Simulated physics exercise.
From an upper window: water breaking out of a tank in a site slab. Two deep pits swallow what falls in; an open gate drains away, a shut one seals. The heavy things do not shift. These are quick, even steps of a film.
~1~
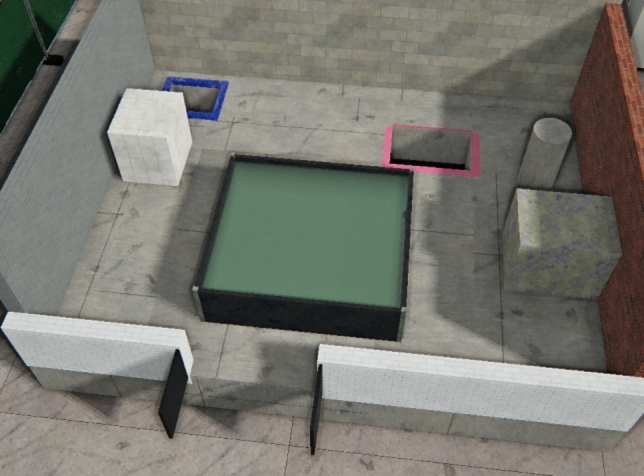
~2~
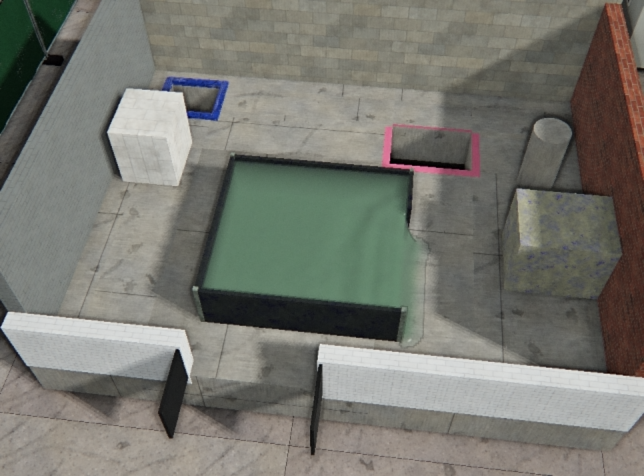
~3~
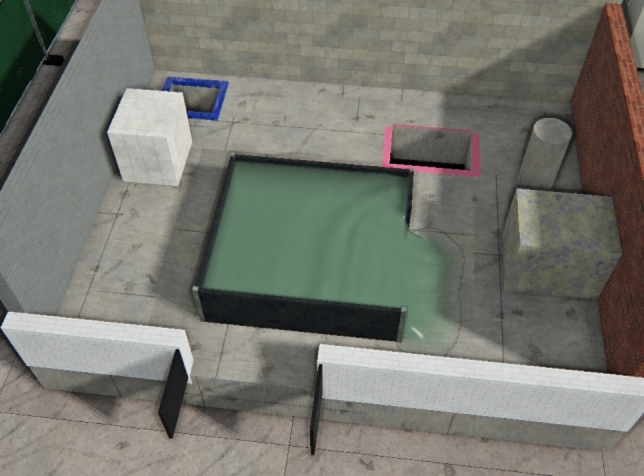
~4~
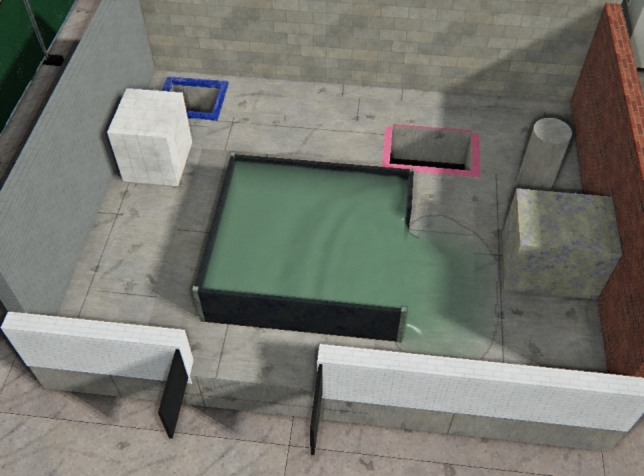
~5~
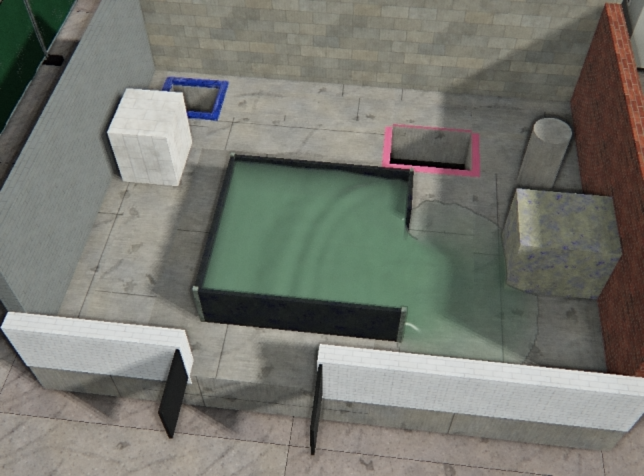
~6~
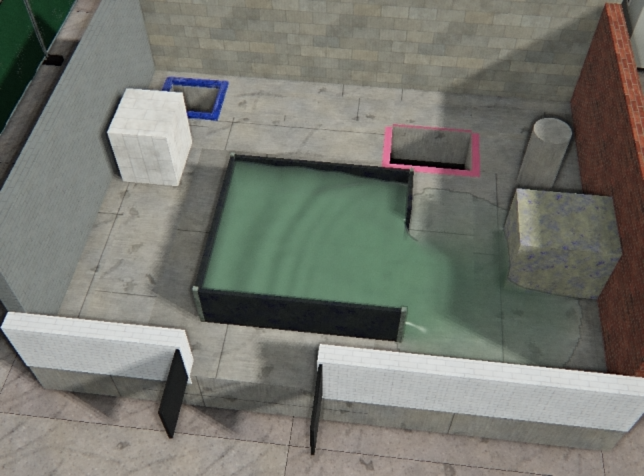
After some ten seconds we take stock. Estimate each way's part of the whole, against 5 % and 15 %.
One by one: The gate takes from 5 to 15 %; the pink pit takes over 15 %; the blue pit takes under 5 %.
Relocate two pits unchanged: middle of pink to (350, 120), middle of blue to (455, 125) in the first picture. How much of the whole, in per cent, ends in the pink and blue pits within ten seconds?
Roughly, in per cent: Pink 10, blue 10.
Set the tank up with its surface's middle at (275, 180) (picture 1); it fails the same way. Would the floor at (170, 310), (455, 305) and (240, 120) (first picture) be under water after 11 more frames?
In that order: Clear, covered, dry.
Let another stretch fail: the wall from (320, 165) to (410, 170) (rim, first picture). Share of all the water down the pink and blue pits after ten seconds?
Parts in a hundred: Pink 45, blue 8.
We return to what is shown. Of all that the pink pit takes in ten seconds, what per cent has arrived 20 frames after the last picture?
I make it 15 per cent.
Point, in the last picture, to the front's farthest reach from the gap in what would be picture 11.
I would point to (576, 192).
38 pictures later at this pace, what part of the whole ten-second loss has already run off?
I make it 50 per cent.
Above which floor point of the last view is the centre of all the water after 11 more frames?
I would point to (402, 283).
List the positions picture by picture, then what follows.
Still water in the open tank at (311, 230), in the first picture.
Water pours out at (402, 276) and has run to (417, 240), in the second picture.
Water pours out at (401, 278) and has run to (425, 355), in the third picture.
Water pours out at (401, 279) and has run to (478, 243), in the fourth picture.
The front is at (532, 327), out from the gap at (401, 279), in the fifth picture.
The front is at (575, 317), out from the gap at (401, 279), in the sixth picture.
A moment on, water covers 20 % of the floor; the gate 0 %, the pink pit 0 %, the blue pit 0 %.
Next, water covers 35 % of the floor; the gate 0 %, the pink pit 1 %, the blue pit 0 %.
Then, water covers 45 % of the floor; the gate 0 %, the pink pit 3 %, the blue pit 0 %.
Later, water covers 70 % of the floor; the gate 3 %, the pink pit 12 %, the blue pit 0 %.
In the end, water covers 100 % of the floor; the gate 7 %, the pink pit 22 %, the blue pit 0 %.
